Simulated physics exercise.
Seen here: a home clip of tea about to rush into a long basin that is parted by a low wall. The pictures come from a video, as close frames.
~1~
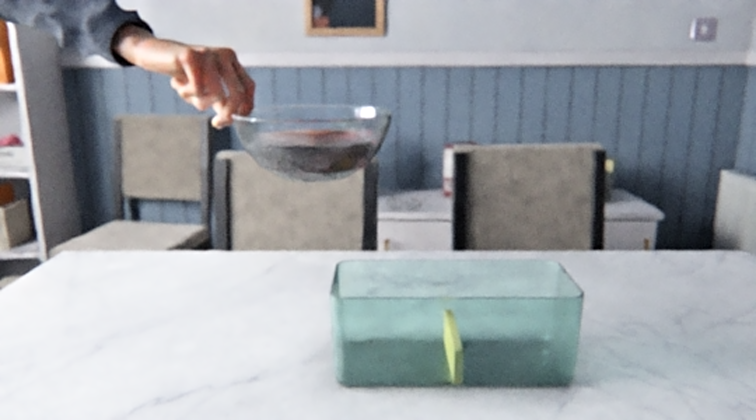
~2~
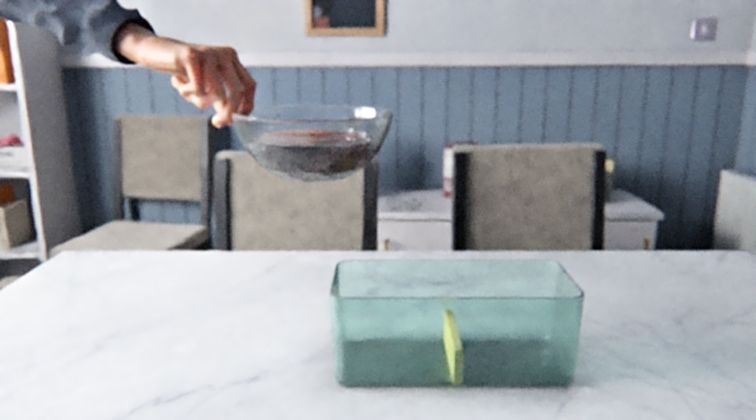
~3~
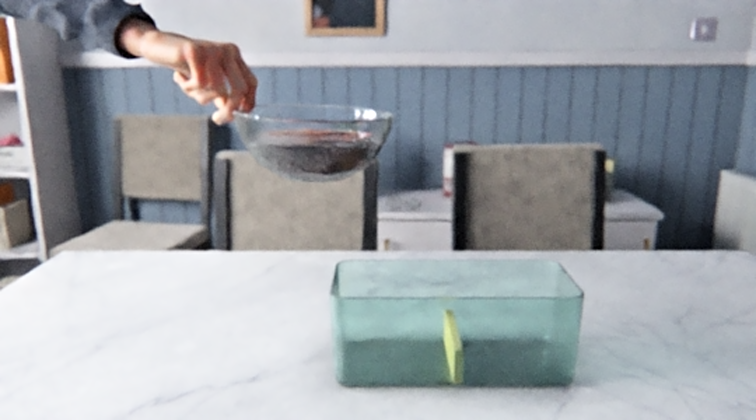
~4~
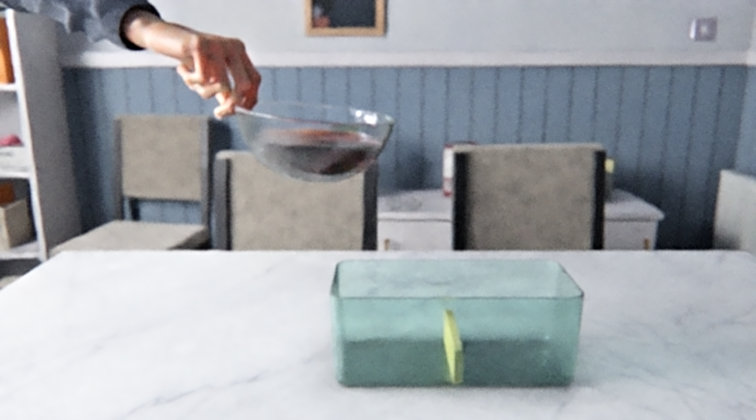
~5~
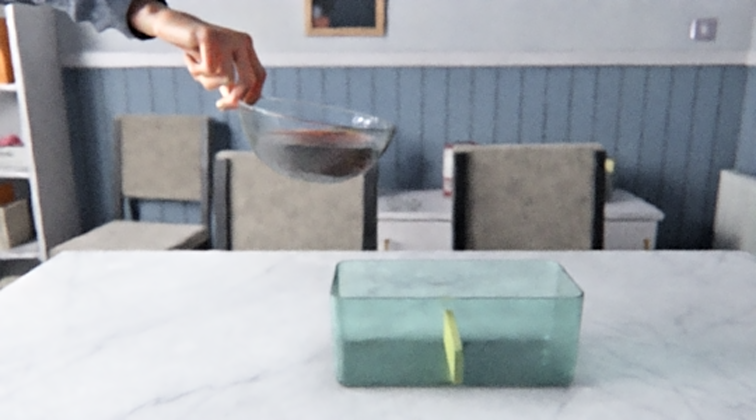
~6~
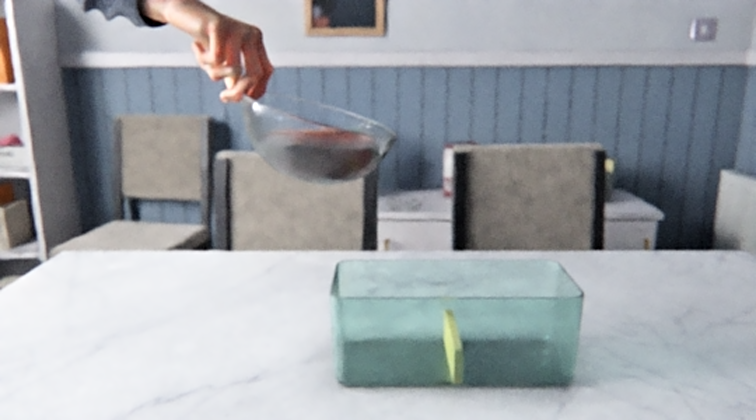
Glass bowl of dark liquid tilting gradually to the right in a hand above a green rectangular container on a marble table.
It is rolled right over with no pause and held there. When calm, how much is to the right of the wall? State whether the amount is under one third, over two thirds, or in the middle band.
The amount is under one third.
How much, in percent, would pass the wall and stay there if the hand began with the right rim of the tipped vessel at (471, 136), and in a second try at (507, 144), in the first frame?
It works out to around 80 % and then around 85 %.
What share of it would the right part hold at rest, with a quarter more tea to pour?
Some 30 parts in a hundred.
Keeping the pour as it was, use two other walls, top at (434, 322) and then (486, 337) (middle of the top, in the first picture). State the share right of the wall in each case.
I'd expect near 40 percent the first time and near 20 percent the next.
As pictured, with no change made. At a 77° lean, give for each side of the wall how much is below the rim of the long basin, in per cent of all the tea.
Left: 20 %. Right: 5 %.
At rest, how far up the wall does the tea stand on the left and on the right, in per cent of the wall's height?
The left side sits at 70 per cent and the right side at 10.
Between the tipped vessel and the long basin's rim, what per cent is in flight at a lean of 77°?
I'd reckon some 50 per cent.
A moment on, the tilt is 77° and 28 per cent is still to pour, 21 is left of the wall and 3 right of it.
Next, the tilt is 112° and 0 per cent is still to pour, 84 is left of the wall and 11 right of it.
Then the tilt is 116° and 0 per cent is still to pour, 84 is left of the wall and 14 right of it.
Later the tilt is 116° and 0 per cent is still to pour, 84 is left of the wall and 14 right of it.
At rest 84 per cent lies left of the wall, 14 right of it and 2 outside.
